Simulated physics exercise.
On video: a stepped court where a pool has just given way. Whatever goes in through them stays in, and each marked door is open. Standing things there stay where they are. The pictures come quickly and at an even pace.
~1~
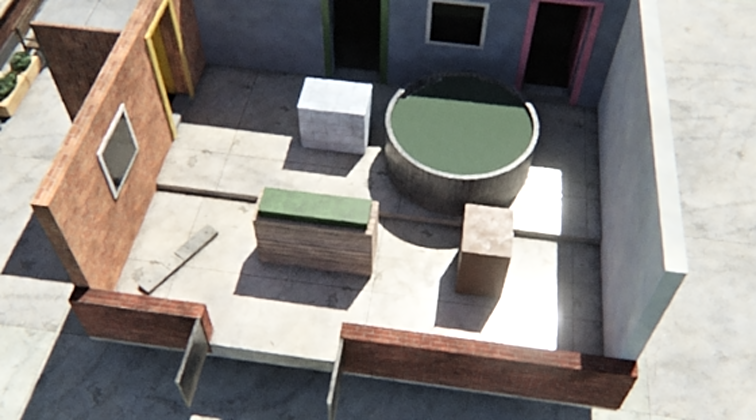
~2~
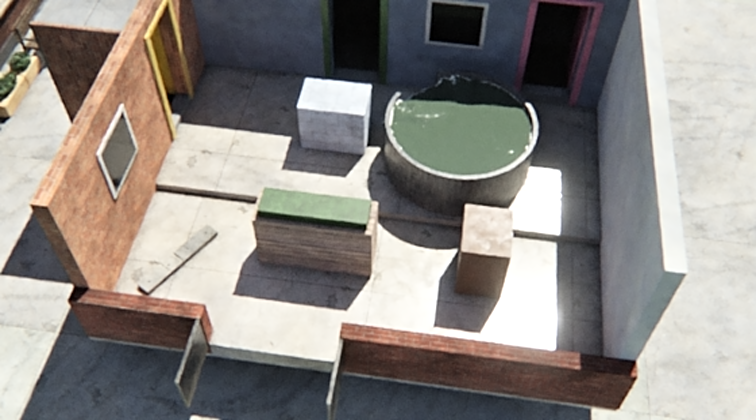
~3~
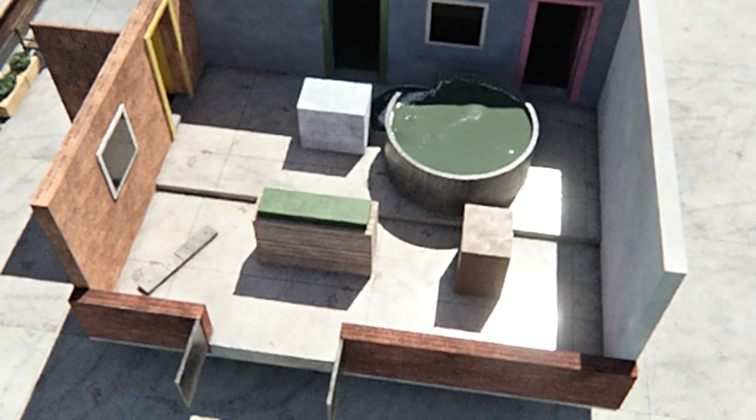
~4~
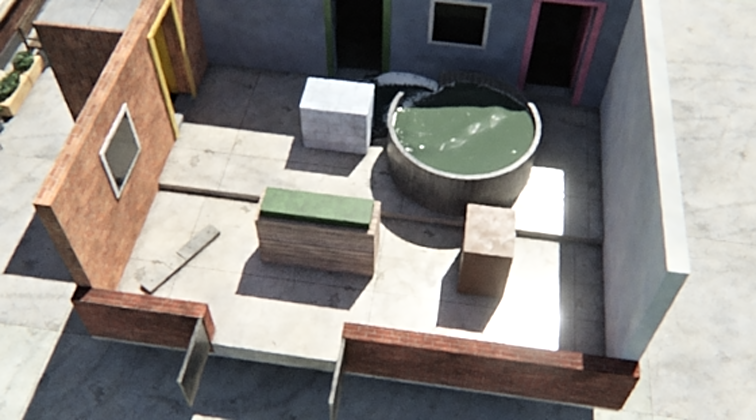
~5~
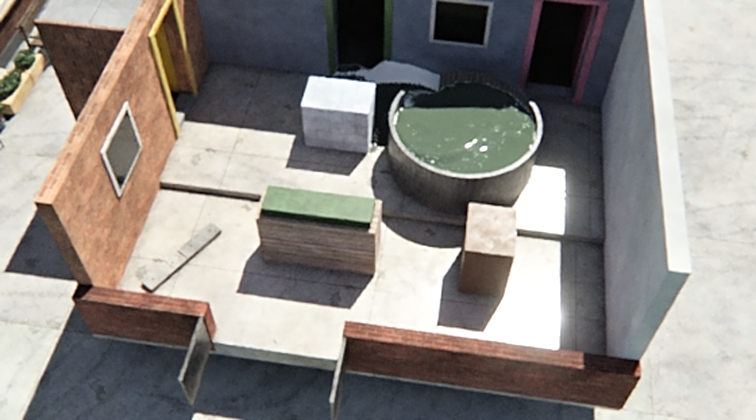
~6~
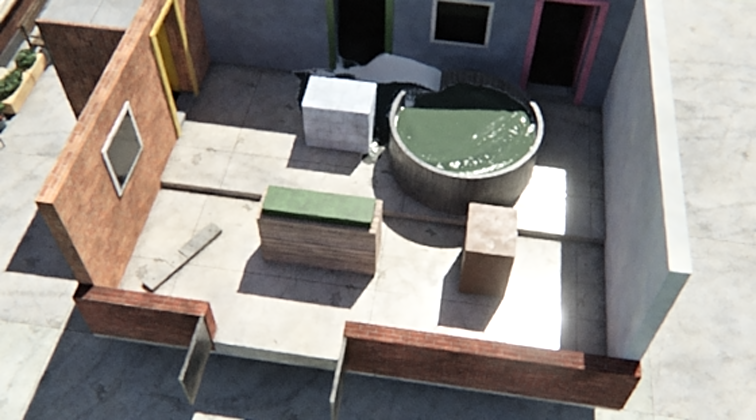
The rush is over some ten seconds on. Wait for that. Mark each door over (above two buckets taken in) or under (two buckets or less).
Yellow door: Over. Green door: Over. Pink door: Under.
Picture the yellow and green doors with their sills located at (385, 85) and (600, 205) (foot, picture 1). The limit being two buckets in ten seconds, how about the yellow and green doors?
Well, the yellow door tops the limit, and the green door comes up short as well.
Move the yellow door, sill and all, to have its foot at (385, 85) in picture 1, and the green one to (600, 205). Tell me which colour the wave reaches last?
The green-painted one, I'd say.
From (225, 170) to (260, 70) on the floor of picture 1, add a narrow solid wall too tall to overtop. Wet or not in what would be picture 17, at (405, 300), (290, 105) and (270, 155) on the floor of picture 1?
Taking them in order, I'd say parched, soaked and soaked.
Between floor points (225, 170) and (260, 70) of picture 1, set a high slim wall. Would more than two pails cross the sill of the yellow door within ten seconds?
Yellow: Below the mark.
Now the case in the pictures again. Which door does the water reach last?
It would be the yellow-painted one.
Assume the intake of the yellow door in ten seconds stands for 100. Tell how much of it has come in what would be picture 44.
Estimate: Roughly 95 %.
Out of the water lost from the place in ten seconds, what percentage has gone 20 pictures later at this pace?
Around 45 percent.
A moment on, water covers 20 % of the floor; the yellow door not reached, the green door far over two buckets in, the pink door wet at the sill, nothing in.
Next, water covers 25 % of the floor; the yellow door under two buckets in, the green door far over two buckets in, the pink door wet at the sill, nothing in.
Then, water covers 45 % of the floor; the yellow door far over two buckets in, the green door far over two buckets in, the pink door wet at the sill, nothing in.
Later, water covers 80 % of the floor; the yellow door far over two buckets in, the green door far over two buckets in, the pink door wet at the sill, nothing in.
In the end, water covers 95 % of the floor; the yellow door far over two buckets in, the green door far over two buckets in, the pink door wet at the sill, nothing in.
